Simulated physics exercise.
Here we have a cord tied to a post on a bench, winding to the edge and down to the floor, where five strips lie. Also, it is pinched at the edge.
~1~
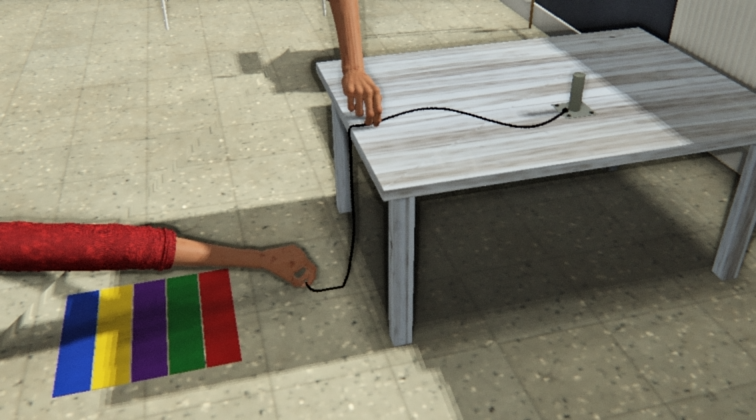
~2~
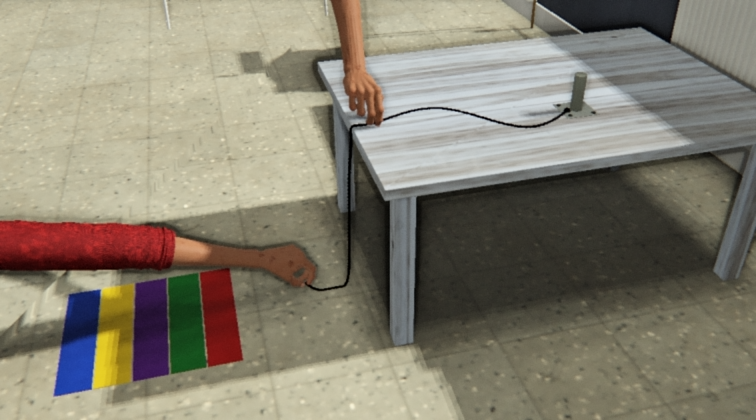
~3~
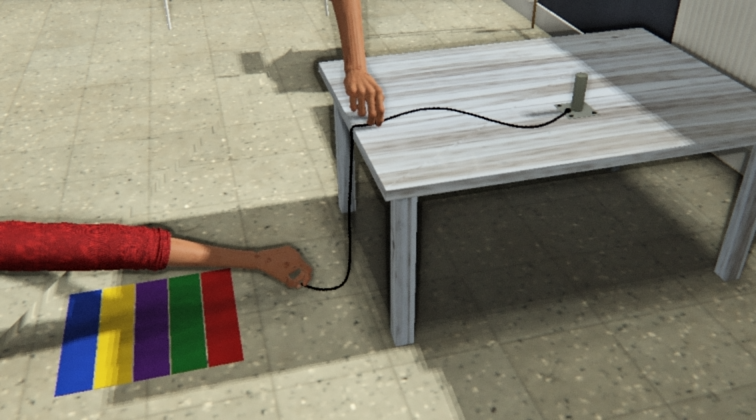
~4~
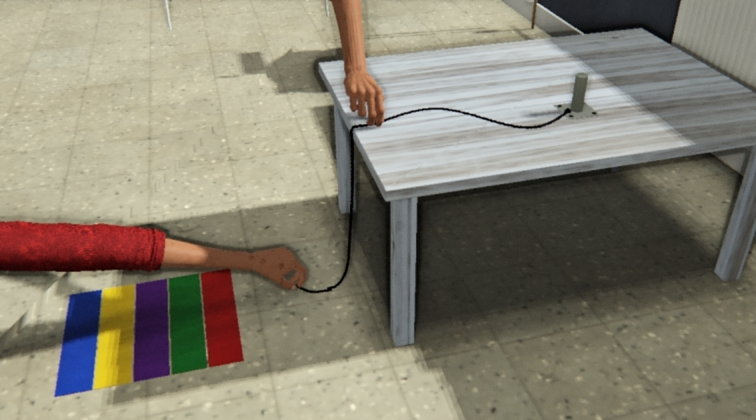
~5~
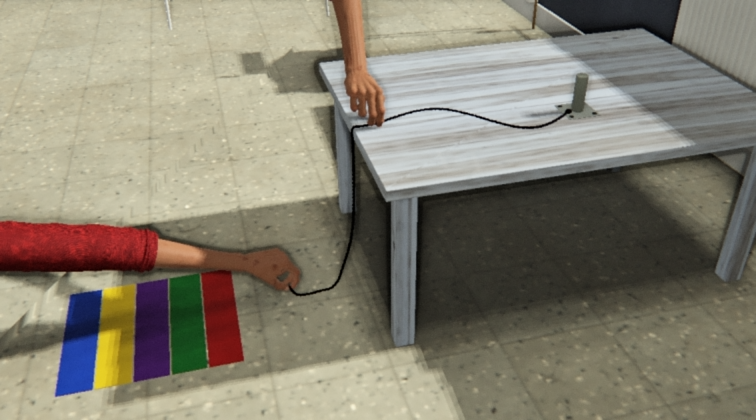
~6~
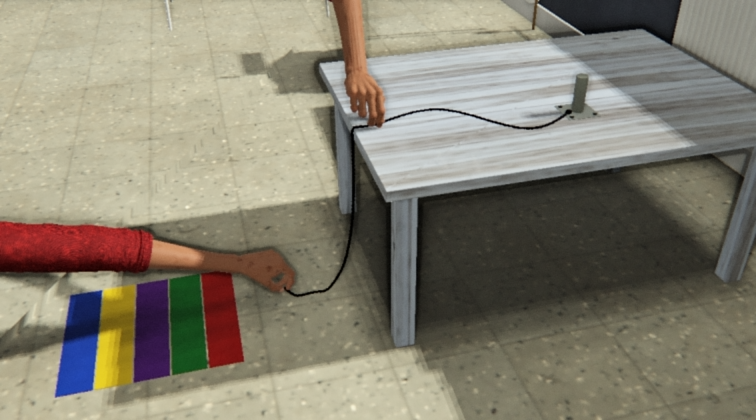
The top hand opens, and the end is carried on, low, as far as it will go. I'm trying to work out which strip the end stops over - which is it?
It stops over the purple one.
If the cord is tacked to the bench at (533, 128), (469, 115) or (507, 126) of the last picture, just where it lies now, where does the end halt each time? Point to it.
Readings in order - (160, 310), (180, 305), (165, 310).
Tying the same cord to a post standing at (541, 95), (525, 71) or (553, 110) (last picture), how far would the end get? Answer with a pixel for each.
About (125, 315), (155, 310) and (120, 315).
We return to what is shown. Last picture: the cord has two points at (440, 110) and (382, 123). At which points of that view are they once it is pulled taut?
About (417, 124), and the other about (351, 136).
Soon after, end near (201, 302); over green.
Then, end near (167, 308); over green.
At full stretch, end near (148, 311); over purple. It halts on the purple strip.
